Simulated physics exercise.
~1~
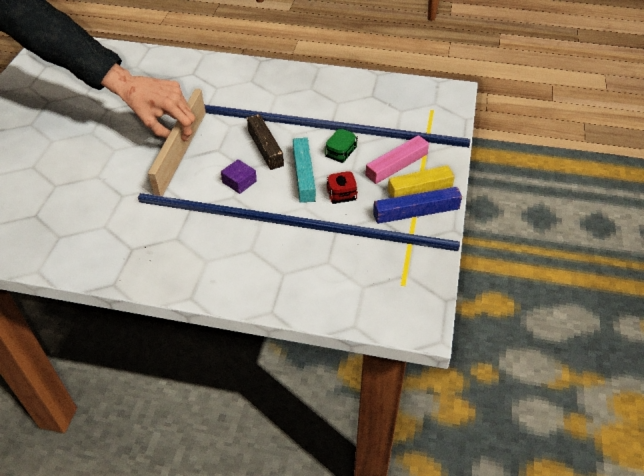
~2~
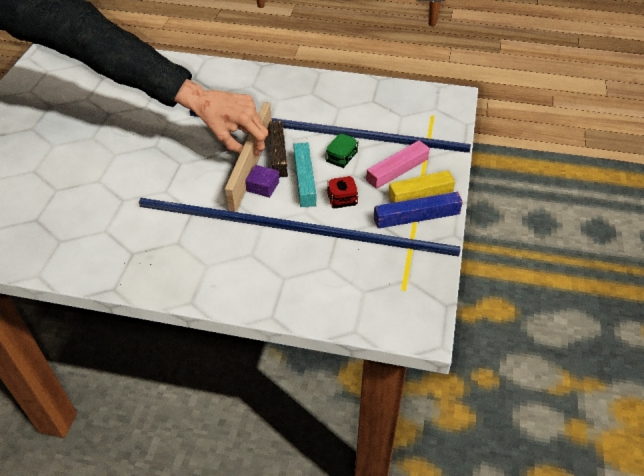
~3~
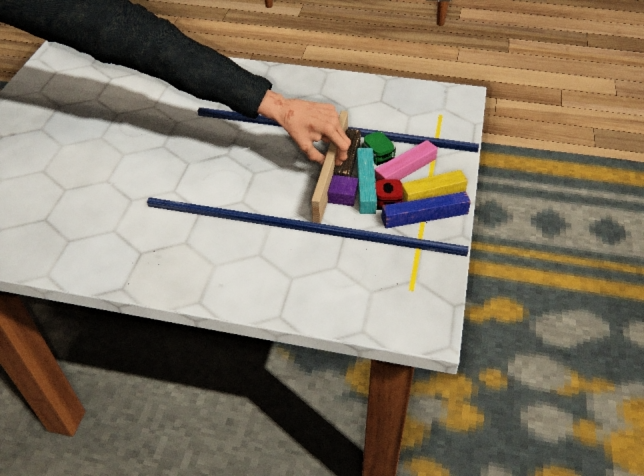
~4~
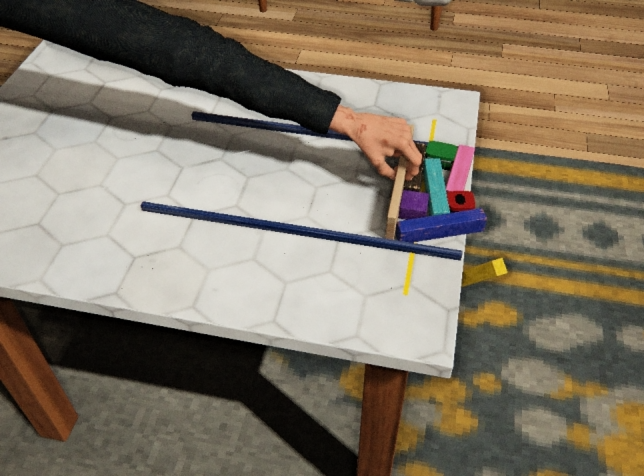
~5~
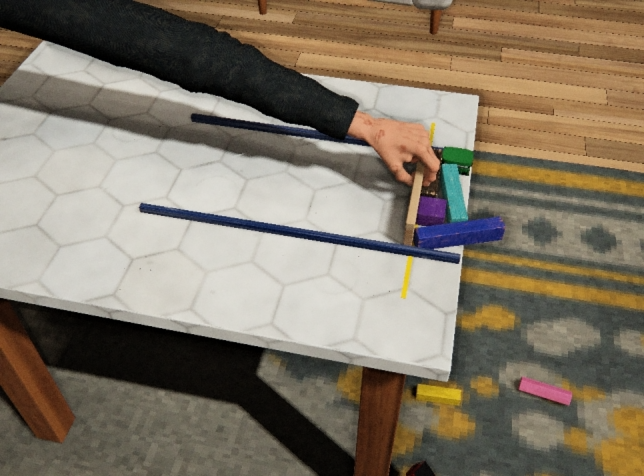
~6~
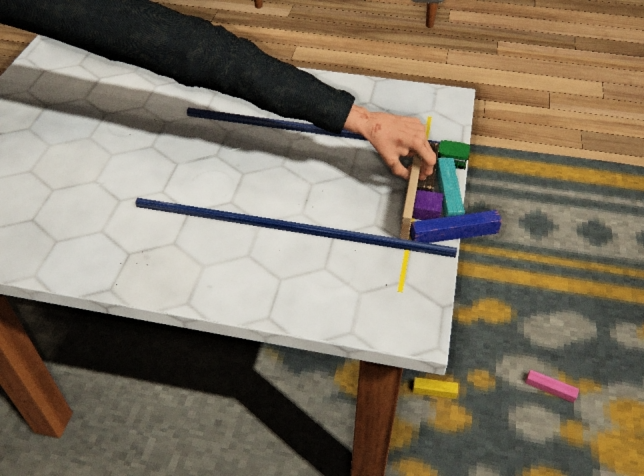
A hand in a dark sleeve holds an upright wooden board at the left of a scatter of coloured blocks on a white hexagon-patterned table, seen from above at a slight sway. Two dark blue rails flank brown, purple, teal, green, red, pink, yellow and blue pieces, with a yellow tape line near the right end. The board slides right, gathering the brown and purple pieces, then packing the rest together. The yellow bar tips off the end, and the pink stick and red block follow. The board stops at the tape, leaving the blue, teal and green pieces jutting over the edge.
